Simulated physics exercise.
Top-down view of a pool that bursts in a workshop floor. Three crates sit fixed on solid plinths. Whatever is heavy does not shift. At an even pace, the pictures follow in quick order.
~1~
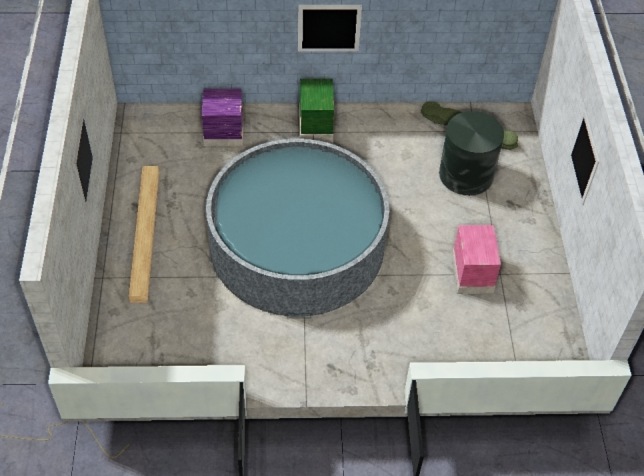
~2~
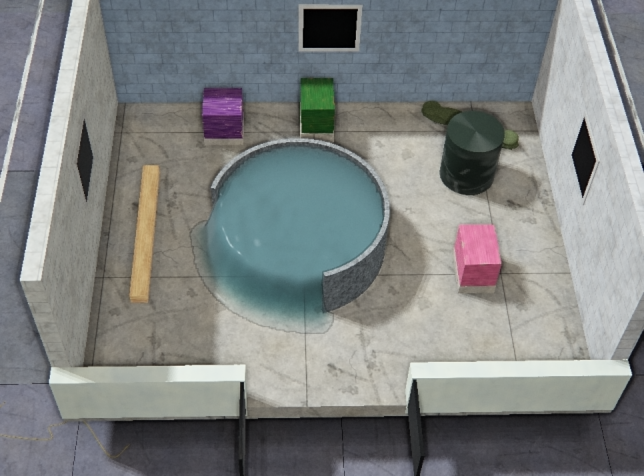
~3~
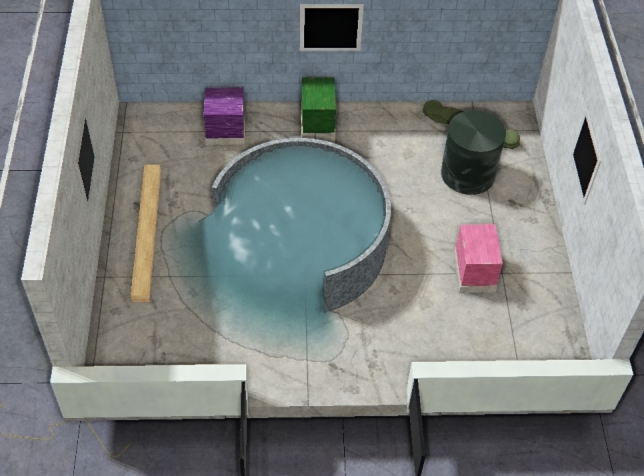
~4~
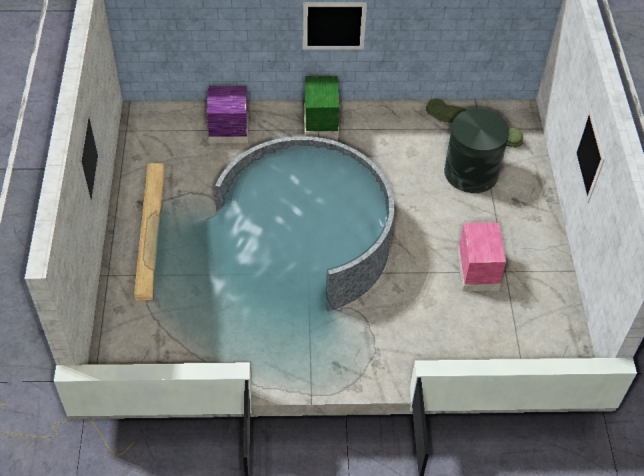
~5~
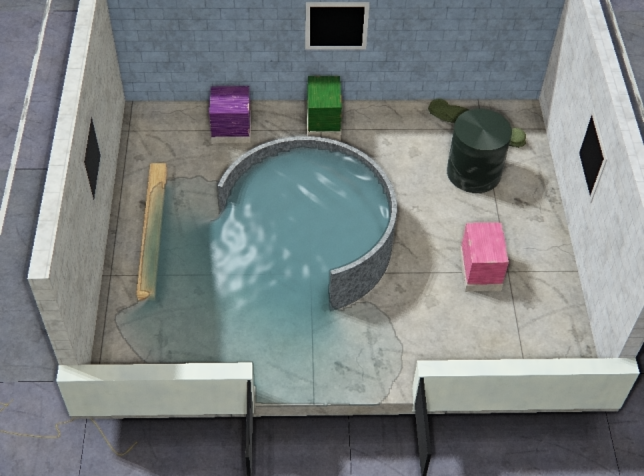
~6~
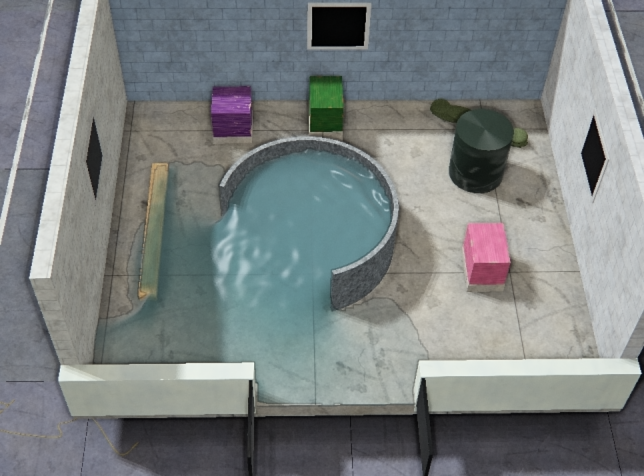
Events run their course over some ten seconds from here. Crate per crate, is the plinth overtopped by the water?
Purple crate - overtopped, pink crate - not overtopped, green crate - not overtopped.
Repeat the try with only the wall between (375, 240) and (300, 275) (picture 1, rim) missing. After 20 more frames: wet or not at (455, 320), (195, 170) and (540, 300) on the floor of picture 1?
Order as asked: Swamped, untouched, swamped.
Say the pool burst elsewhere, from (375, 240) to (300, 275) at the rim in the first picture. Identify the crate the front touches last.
The purple-painted one.
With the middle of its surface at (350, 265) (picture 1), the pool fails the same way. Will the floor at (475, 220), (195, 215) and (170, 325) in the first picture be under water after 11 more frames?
Results in order - left untouched, swamped, swamped.
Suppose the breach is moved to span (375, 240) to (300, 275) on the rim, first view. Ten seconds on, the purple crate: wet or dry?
In my view the purple one is never reached.
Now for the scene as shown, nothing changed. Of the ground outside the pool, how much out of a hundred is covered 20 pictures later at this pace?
About 50 per cent.
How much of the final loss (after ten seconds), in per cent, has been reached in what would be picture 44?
That comes to 80 per cent, as I work it out.
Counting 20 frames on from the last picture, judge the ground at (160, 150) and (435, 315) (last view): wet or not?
In order: Submerged and waterless.
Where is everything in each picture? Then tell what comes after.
Still water in the round tank at (298, 209), in the first frame.
The front is at (326, 325), out from the gap at (238, 279), in the second frame.
The front is at (337, 345), out from the gap at (239, 281), in the third frame.
The front is at a hidden place, out from the gap at (242, 282), in the fourth frame.
Water pours out at (245, 283) and has run to a hidden place, in the fifth frame.
The front is at a hidden place, out from the gap at (247, 284), in the sixth frame.
A moment on, water covers 35 % of the floor; the purple crate water round its plinth, the pink crate not reached, the green crate not reached.
Next, water covers 40 % of the floor; the purple crate water round its plinth, the pink crate not reached, the green crate not reached.
Then, water covers 50 % of the floor; the purple crate water round its plinth, the pink crate not reached, the green crate water round its plinth.
Later, water covers 80 % of the floor; the purple crate water round its plinth, the pink crate water round its plinth, the green crate water round its plinth.
In the end, water covers 95 % of the floor; the purple crate was topped, the pink crate stayed above the water, the green crate stayed above the water.
